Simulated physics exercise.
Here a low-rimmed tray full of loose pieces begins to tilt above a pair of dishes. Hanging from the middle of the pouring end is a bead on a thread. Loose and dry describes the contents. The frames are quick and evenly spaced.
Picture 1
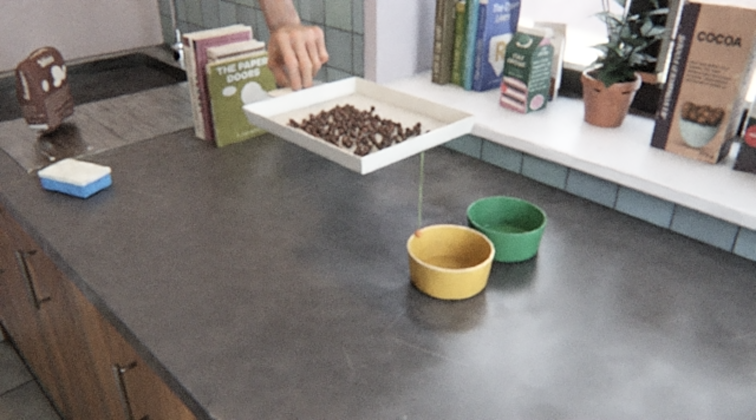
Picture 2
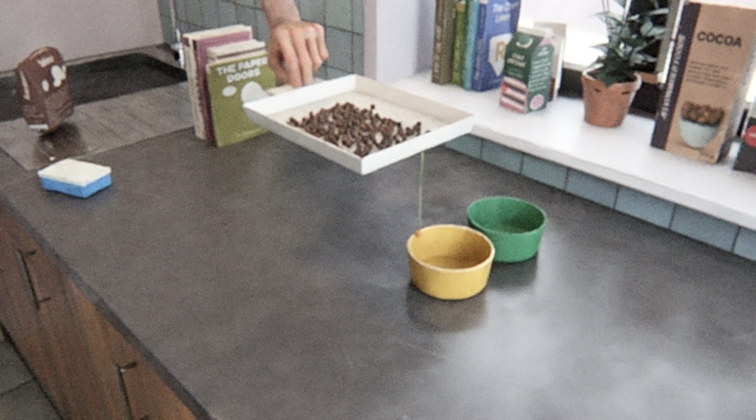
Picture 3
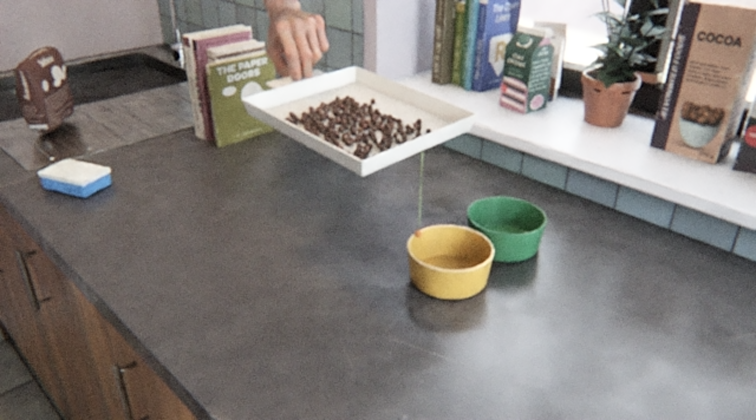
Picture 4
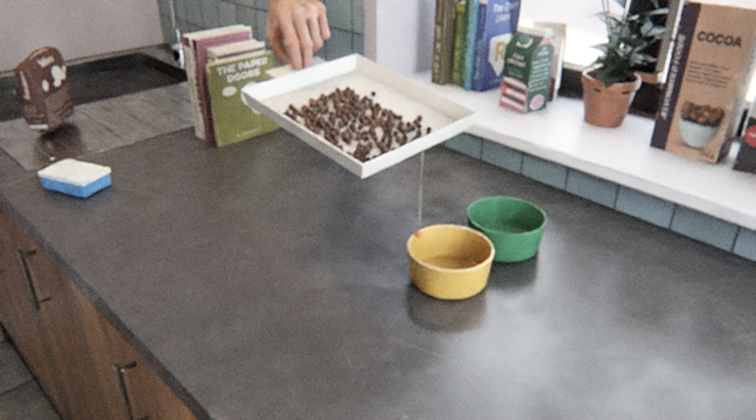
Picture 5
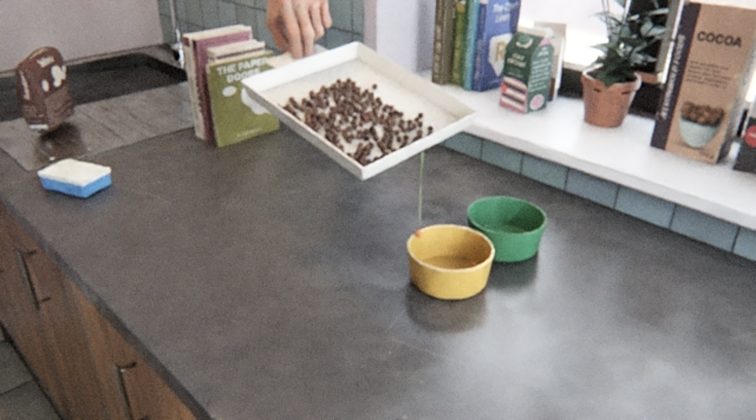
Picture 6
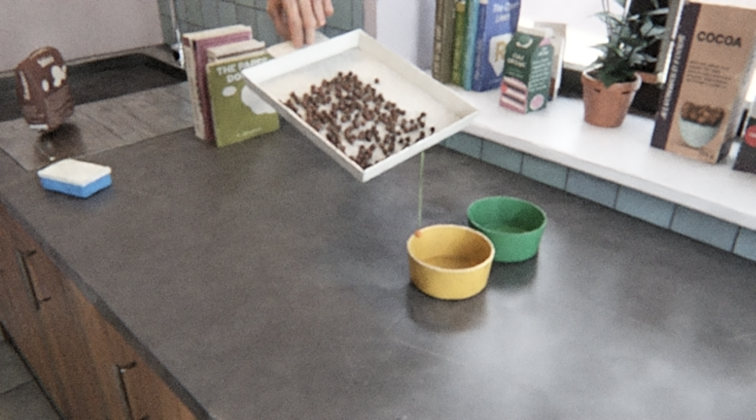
A hand gradually tilts a white tray of loose brown pieces above two bowls.
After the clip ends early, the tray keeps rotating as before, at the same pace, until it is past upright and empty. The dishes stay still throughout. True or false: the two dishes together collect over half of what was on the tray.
False, they collect less than half.
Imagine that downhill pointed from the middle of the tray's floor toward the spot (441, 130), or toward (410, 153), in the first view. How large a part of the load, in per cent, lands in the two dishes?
Roughly 40 percent, then 30 percent.
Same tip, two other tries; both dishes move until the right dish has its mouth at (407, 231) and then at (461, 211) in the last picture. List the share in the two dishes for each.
In the first position around 40 percent, in the second around 0 percent.
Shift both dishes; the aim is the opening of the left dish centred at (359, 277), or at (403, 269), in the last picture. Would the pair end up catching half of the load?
The bulk of it, then the bulk of it.
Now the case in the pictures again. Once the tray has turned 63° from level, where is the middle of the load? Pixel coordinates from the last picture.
Somewhere near pixel (379, 152).
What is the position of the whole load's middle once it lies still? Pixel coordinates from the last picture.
It settles centred around (387, 324).
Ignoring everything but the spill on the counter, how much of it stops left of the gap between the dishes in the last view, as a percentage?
Estimate: Roughly 90 %.
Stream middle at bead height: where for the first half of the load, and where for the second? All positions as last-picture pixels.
Starting near (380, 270), moving on to near (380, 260).
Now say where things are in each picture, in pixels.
The first frame shows corners of the pouring end at (362, 156) and (471, 115), level; middle of the load at (354, 130), allspice berries; left dish at (483, 277); right dish at (538, 241); bead on its thread at (419, 234).
The second frame shows corners of the pouring end at (363, 156) and (471, 115), level; middle of the load at (354, 129).
The third frame shows corners of the pouring end at (363, 158) and (471, 114), tipped barely, lowest at the left corner; middle of the load at (354, 126).
The fourth frame shows corners of the pouring end at (363, 161) and (472, 112), tipped a little, lowest at the left corner; middle of the load at (354, 121).
The fifth frame shows corners of the pouring end at (364, 164) and (473, 111), tipped a little, lowest at the left corner; middle of the load at (355, 117).
The sixth frame shows corners of the pouring end at (364, 167) and (475, 110), tipped clearly, lowest at the left corner; middle of the load at (357, 116), nearly all on the move; left dish at (483, 277); right dish at (538, 241).
Soon after the last picture, tray tipped steeply; nearly all on the tray; a stray few in the air.
A little later, tray tipped past a quarter turn; a small part on the tray; about two thirds outside both; about a quarter in the air.
Later still, tray tipped past a quarter turn; all outside both.
At rest, tray tipped past a quarter turn; none in the left dish; none in the right dish; all outside both.
